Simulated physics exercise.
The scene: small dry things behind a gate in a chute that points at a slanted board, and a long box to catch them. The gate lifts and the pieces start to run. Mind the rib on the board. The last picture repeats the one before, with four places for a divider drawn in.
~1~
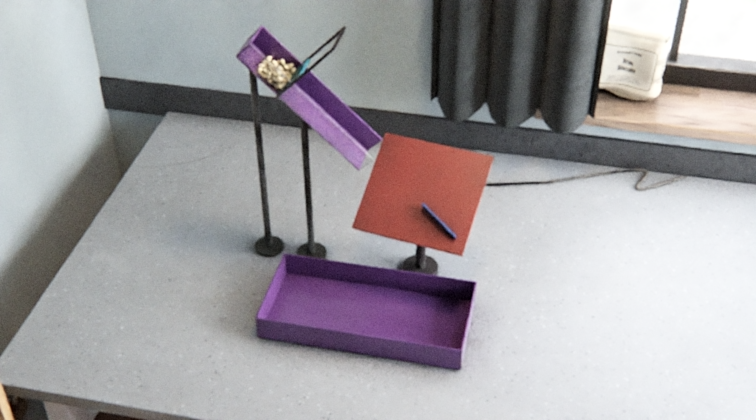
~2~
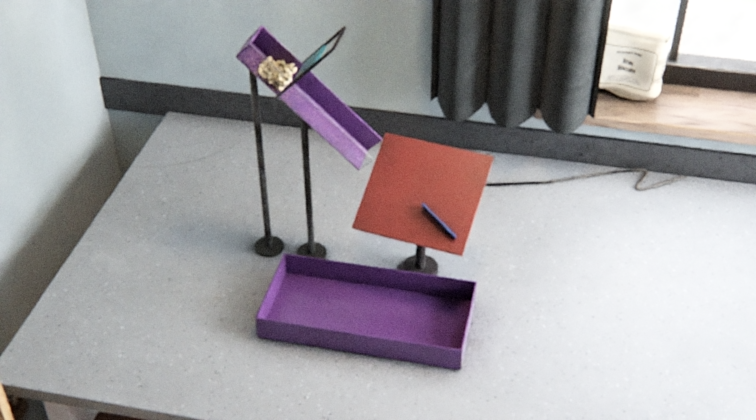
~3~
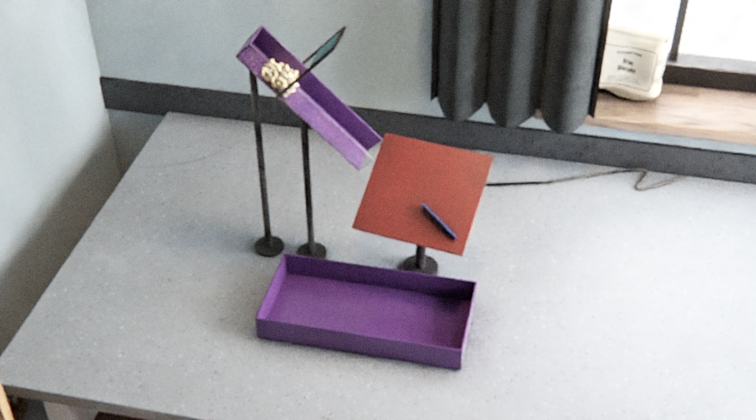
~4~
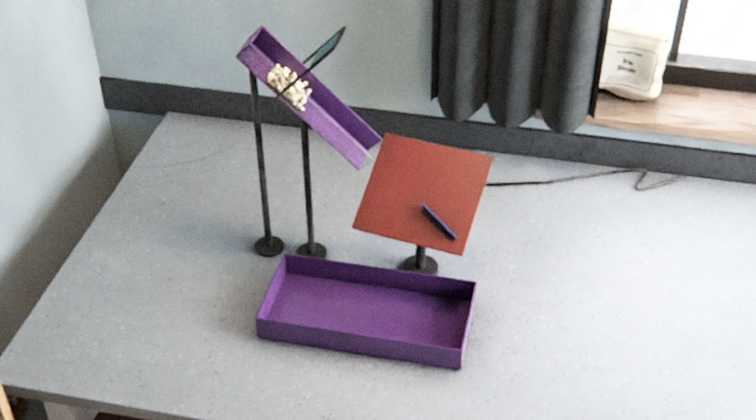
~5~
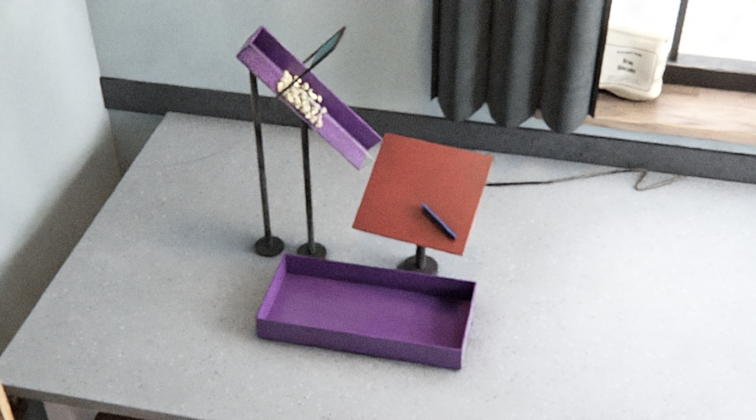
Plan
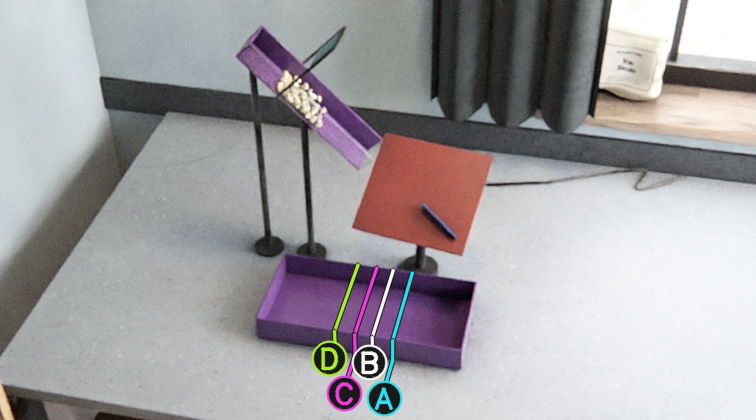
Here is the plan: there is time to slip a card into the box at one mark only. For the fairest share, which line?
Use line A.
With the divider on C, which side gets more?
Right.
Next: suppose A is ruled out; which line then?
B.
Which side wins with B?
More lands on the right.
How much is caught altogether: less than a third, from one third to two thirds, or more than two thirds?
It is more than two thirds.
On the marked copy, line A crosses the front rim at (392, 339); line B crosses the front rim at (372, 336); line C crosses the front rim at (354, 333); line D crosses the front rim at (334, 330).
Choosing A, of what is caught, about a third on the left of the divider, about two thirds on the right.
Choosing B, of what is caught, about a quarter on the left of the divider, most on the right.
Choosing C, of what is caught, a stray few on the left of the divider, nearly all on the right.
Choosing D, of what is caught, a stray few on the left of the divider, nearly all on the right.
